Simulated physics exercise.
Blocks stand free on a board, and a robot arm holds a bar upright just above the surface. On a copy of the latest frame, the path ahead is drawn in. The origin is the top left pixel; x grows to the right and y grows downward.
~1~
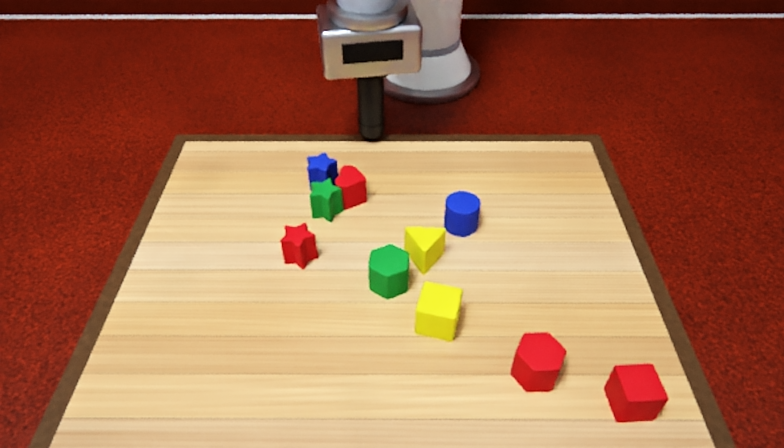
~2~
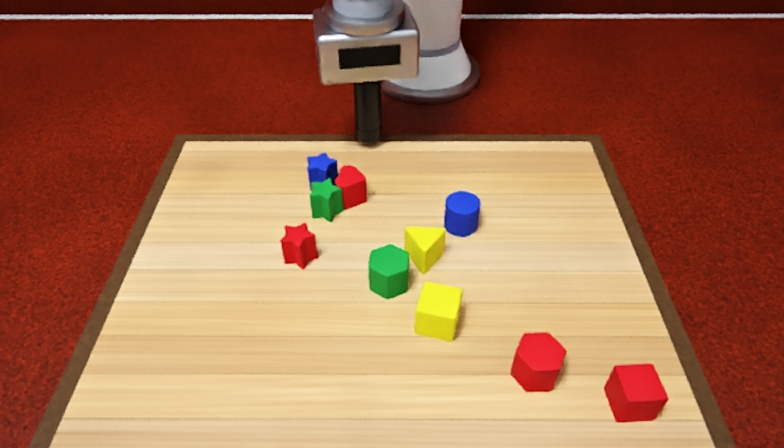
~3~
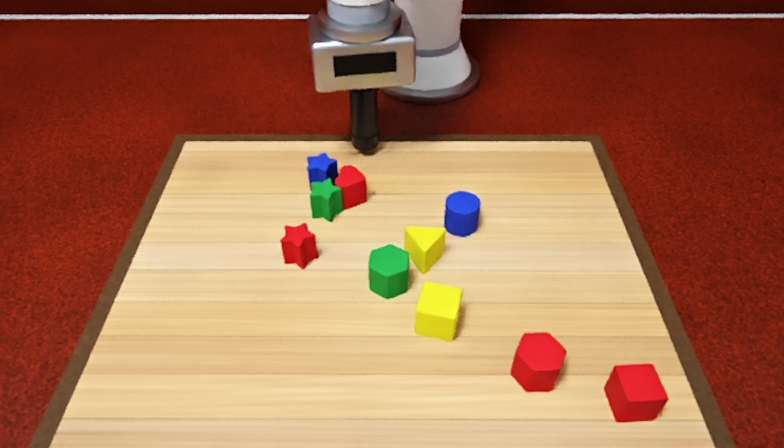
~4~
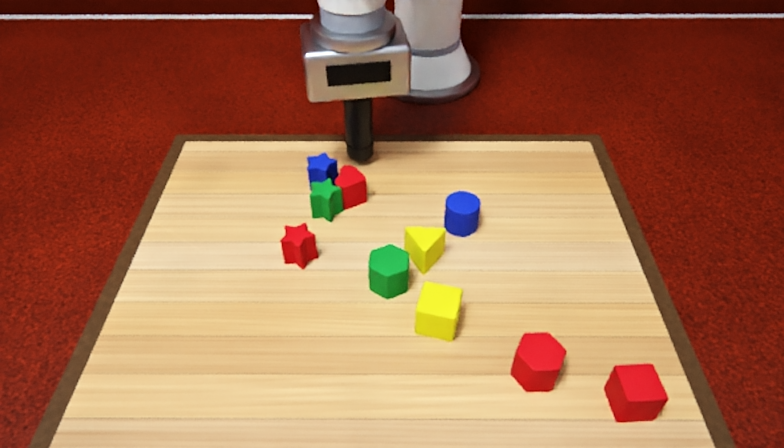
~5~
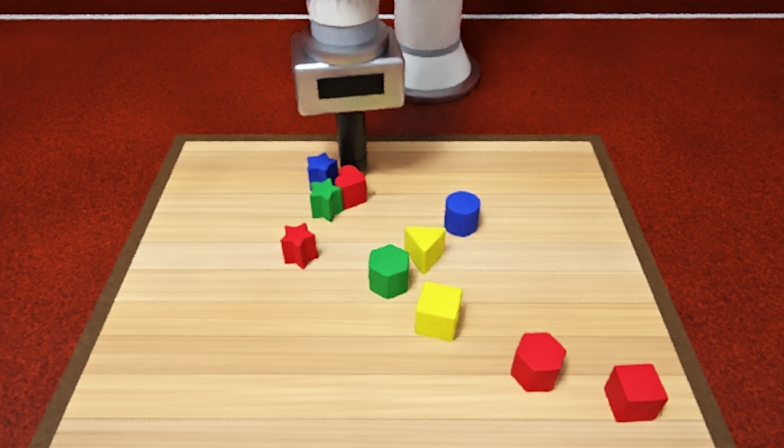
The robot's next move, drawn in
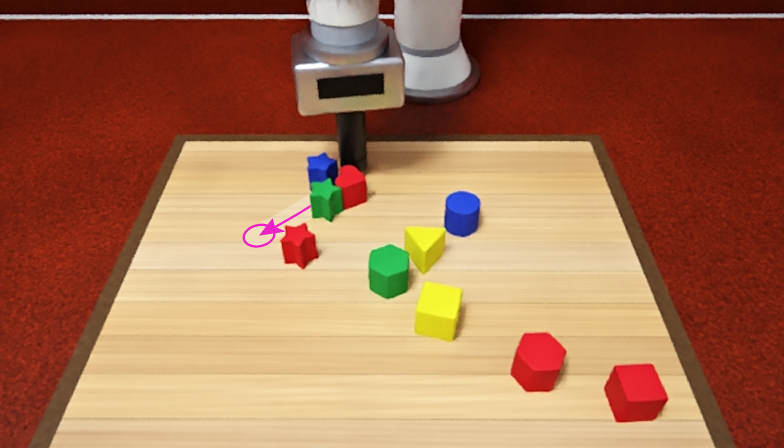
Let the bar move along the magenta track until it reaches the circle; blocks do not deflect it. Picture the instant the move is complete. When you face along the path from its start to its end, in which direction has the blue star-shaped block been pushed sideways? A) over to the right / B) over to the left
It's A.
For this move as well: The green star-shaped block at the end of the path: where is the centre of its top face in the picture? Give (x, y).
At the end it should sit near (315, 201).
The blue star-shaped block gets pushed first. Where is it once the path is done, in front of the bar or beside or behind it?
Beside or behind, I predict.
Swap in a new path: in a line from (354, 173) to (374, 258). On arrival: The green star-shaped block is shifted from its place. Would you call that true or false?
True.
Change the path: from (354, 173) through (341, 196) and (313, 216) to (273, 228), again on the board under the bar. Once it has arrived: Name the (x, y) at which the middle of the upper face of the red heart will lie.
At roughly (346, 198).
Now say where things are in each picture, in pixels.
The first frame shows tip of the bar (372, 132), middles of tops, red star-shaped block (297, 233), blue star-shaped block (320, 161), green star-shaped block (324, 188), red heart (349, 176).
The second frame shows bar (369, 137), nothing pushed.
The third frame shows bar (365, 144), nothing pushed.
The fourth frame shows bar (360, 154), nothing pushed.
The fifth frame shows bar (354, 166), red star-shaped block (297, 233), blue star-shaped block (320, 161), green star-shaped block (324, 188), red heart (349, 176).
The line goes from (354, 173) through (313, 205) to (259, 235).
The first path, step by step. One third of the way, bar (327, 188); blue star-shaped block (300, 167), turned 55° clockwise; green star-shaped block (321, 193), turned 25° clockwise; red heart (348, 184), turned 45° anticlockwise.
Two thirds of the way, bar (295, 209); blue star-shaped block (293, 169), turned 95° clockwise; green star-shaped block (315, 201), turned 35° anticlockwise; red heart (348, 184), turned 45° anticlockwise.
At the end, bar (258, 229); red star-shaped block unmoved; blue star-shaped block (293, 169), turned 95° clockwise; green star-shaped block (315, 201), turned 35° anticlockwise; red heart (348, 184), turned 45° anticlockwise.
